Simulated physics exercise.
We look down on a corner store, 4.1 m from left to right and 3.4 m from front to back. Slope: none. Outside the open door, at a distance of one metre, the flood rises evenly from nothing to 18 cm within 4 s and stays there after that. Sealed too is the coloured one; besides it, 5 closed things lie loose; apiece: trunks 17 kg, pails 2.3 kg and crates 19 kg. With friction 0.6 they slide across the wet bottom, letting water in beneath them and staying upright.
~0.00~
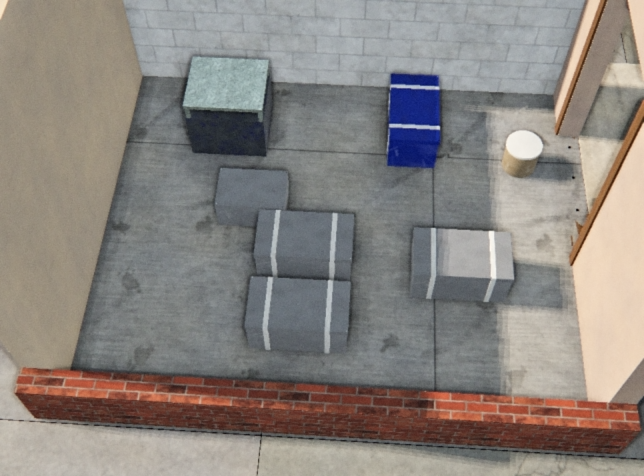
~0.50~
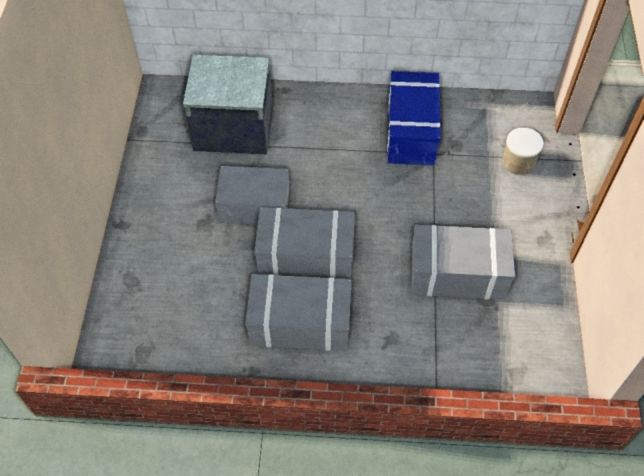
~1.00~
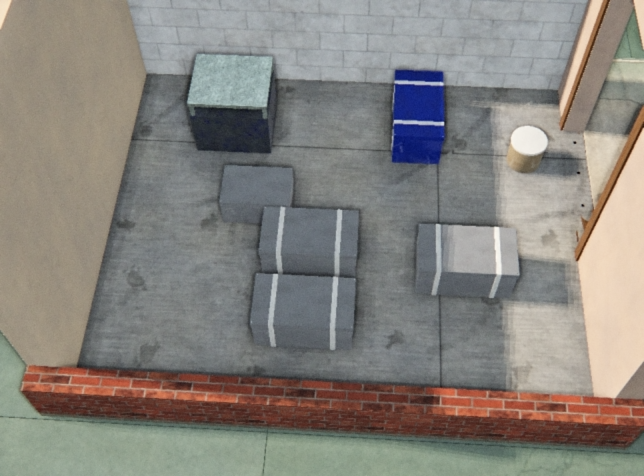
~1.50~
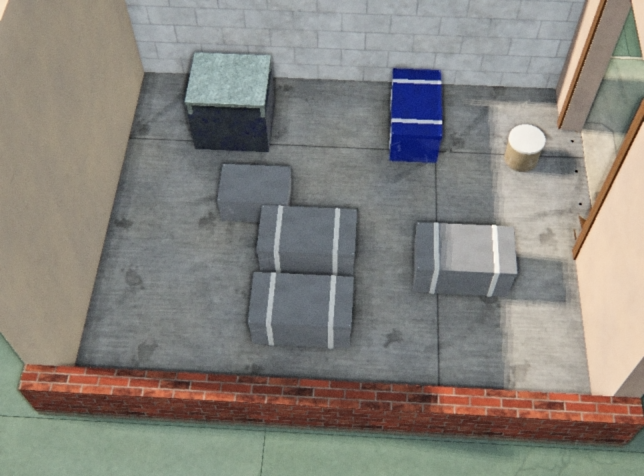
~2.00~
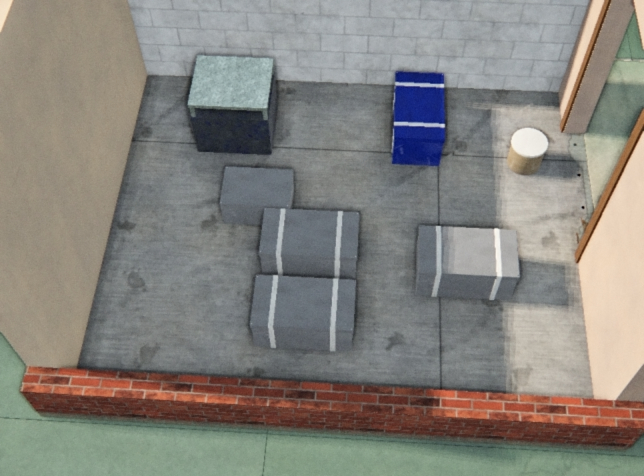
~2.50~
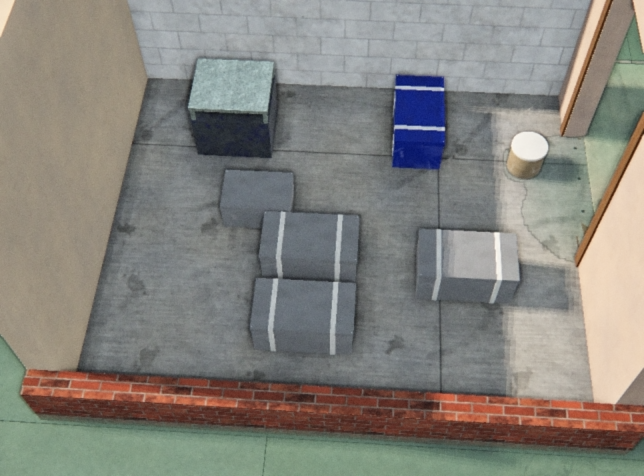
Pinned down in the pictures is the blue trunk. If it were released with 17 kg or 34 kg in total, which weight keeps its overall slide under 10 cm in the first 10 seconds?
Neither weight does.
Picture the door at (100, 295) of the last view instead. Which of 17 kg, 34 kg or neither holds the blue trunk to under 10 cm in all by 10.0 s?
If so, then only the second option works.
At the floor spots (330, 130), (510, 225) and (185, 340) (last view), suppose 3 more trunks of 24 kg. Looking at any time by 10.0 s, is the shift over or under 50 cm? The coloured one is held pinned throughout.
Below the mark, above the mark, below the mark.
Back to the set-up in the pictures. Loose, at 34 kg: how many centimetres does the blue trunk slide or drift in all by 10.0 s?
It covers some 100 cm altogether.
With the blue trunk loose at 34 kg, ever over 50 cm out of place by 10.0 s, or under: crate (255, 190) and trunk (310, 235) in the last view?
In turn: Below, beyond.
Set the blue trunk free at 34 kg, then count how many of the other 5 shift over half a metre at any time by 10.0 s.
The tally stands at 3.
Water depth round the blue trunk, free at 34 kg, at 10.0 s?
Depth: Approx. 11 cm.
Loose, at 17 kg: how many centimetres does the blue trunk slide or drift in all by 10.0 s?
Roughly 120 cm.
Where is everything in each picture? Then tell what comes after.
In the first picture, the blue trunk at (415, 107), on the bottom; water covers 0.0 m2; 0 of 6 have shifted.
In the second picture, the blue trunk at (415, 104), on the bottom; 0.0 m2 under water; 0 of 6 have shifted.
In the third picture, the blue trunk at (419, 103), on the bottom; water covers 0.0 m2; 0 of 6 have shifted.
In the fourth picture, the blue trunk at (417, 101), on the bottom; 0.0 m2 under water; 0 of 6 have shifted.
In the fifth picture, the blue trunk at (420, 104) rests on the ground; water covers 0.0 m2; 0 of 6 have shifted.
In the sixth picture, the blue trunk at (420, 108), on the bottom; 0.4 m2 under water; 0 of 6 have shifted.
After 3.5 s the blue trunk would be 0 cm from its start with 17 kg and 0 cm from its start with 34 kg; 1 cm of water round it then.
After 4.5 s the blue trunk would be 9 cm from its start with 17 kg and 0 cm from its start with 34 kg; 5 cm of water round it then.
After 7.0 s the blue trunk would be 110 cm from its start with 17 kg and 32 cm from its start with 34 kg; 7 cm of water round it then.
After 10.0 s the blue trunk would be 109 cm from its start with 17 kg and 92 cm from its start with 34 kg; 11 cm of water round it then.
